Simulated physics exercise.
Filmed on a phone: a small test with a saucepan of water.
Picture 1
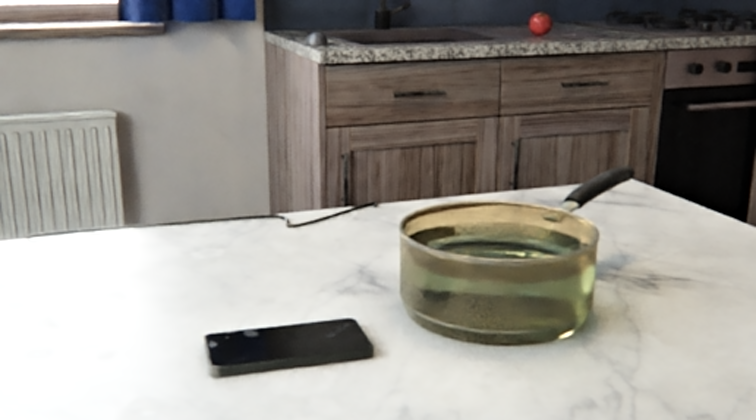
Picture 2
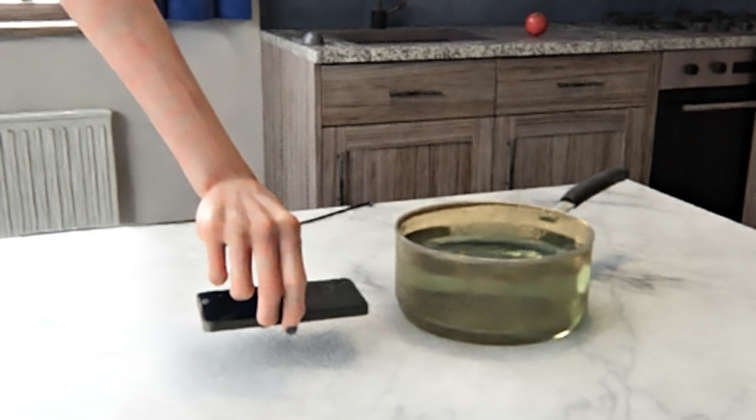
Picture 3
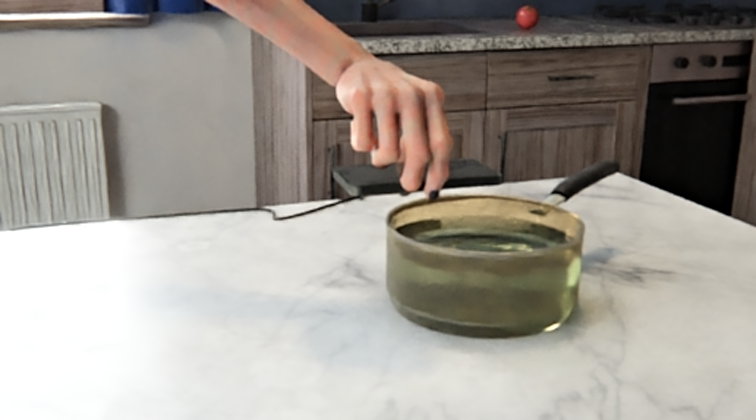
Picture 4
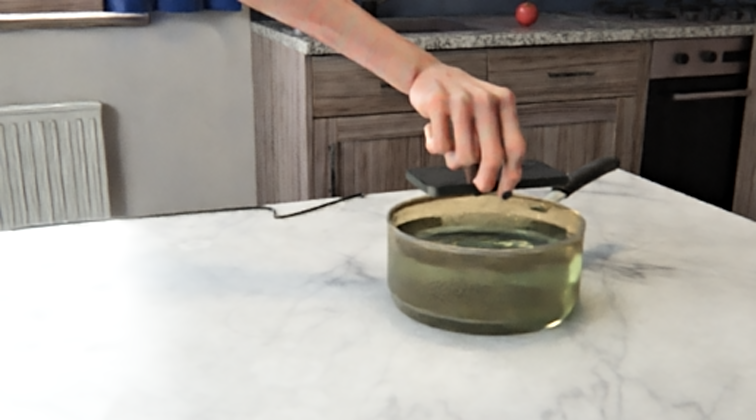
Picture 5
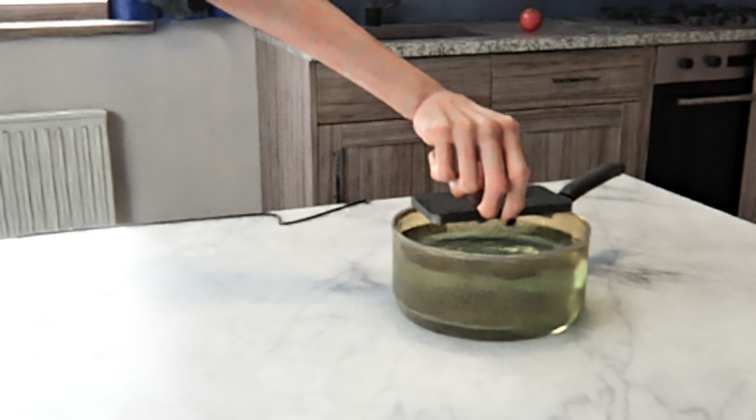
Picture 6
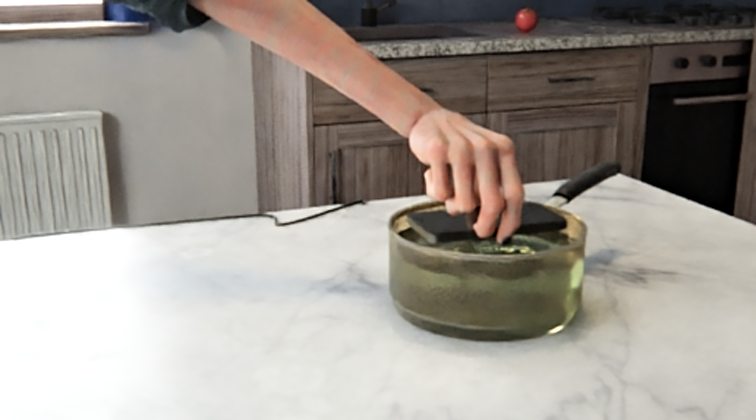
A hand picked up a black phone from a white marbled countertop, carried it right over a saucepan of water, and lowered it inside the rim, just above the surface.
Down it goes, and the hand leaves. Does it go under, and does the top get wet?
The thing ends on the bottom; the saucepan keeps it all in.
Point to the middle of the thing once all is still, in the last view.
At about (484, 296).
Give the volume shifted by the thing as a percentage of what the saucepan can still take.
Near 20 in a hundred.
Soon after, the phone enters the water; the saucepan is about three quarters full.
Later, the phone goes on down; the saucepan is about three quarters full.
In the end, the phone lies on the bottom; the saucepan is about three quarters full; nothing is spilt.
